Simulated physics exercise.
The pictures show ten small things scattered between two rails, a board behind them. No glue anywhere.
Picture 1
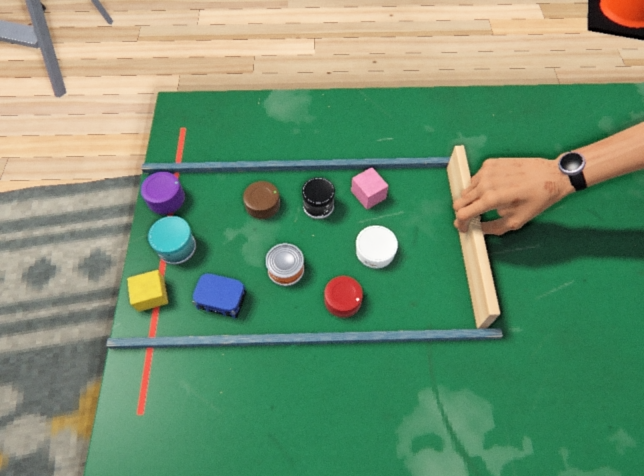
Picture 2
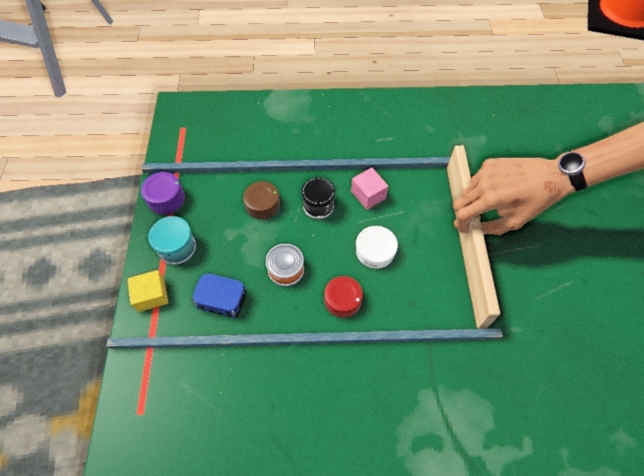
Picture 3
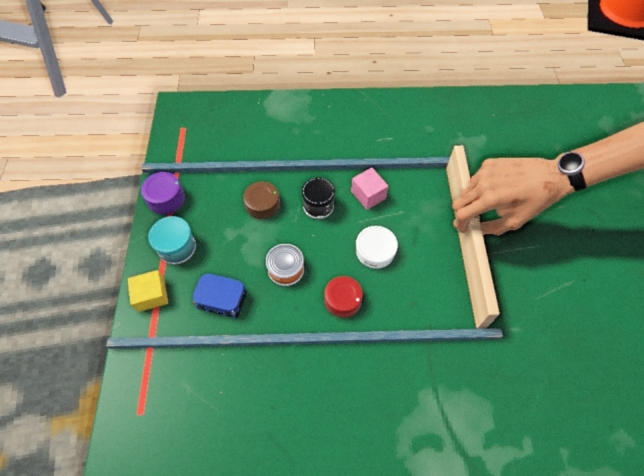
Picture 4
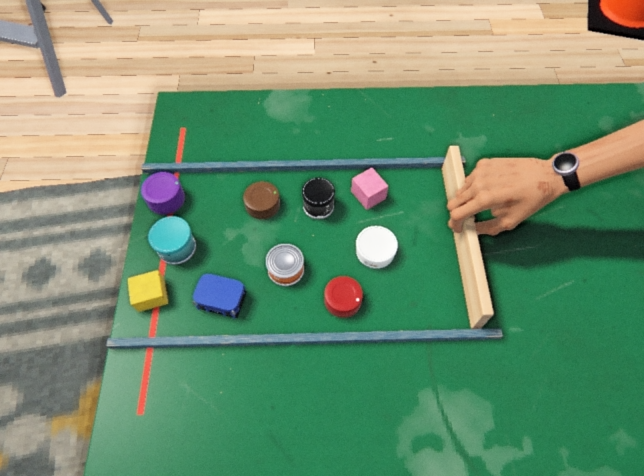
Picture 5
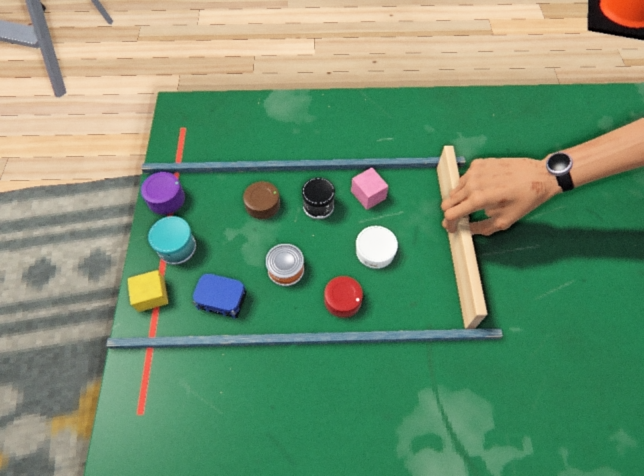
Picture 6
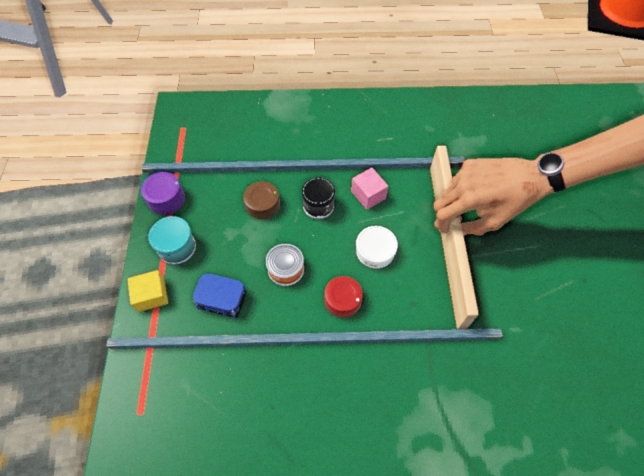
On a green tabletop above a pale wooden floor and a patterned grey rug, seen from above by a still camera, two blue-grey rails run across the surface. Between them sit purple, turquoise and yellow items near a red line at left, with blue, brown, silver-topped, black, pink, white and red ones further right. A hand wearing a watch first holds a wooden board still, then slides it slightly left, touching none of them.
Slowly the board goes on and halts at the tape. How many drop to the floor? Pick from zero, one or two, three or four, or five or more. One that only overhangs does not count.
Here the number that fall off is five or more.
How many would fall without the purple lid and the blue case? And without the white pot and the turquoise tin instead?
The counts: 3 and 4.
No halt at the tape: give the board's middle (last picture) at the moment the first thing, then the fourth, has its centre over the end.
Its middle is around (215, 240) and later (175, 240).
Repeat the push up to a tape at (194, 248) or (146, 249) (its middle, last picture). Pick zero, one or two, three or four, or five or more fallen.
For each place: One or two; more than four.
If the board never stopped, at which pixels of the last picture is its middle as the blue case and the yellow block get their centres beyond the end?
For the blue case at (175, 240), for the yellow block at (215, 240).
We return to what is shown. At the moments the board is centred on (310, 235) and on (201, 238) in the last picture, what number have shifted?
By then 6, and 10.
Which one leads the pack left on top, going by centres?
That is the orange tin.
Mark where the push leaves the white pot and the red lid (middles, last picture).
About (144, 245), and the other about (135, 305).
Early on, none off yet; yellow block at rest near (148, 291); purple lid at rest near (163, 193); turquoise tin at rest near (173, 241).
Finally, the number that fall off is five or more; lost, brown lid, blue case, turquoise tin, purple lid and yellow block.
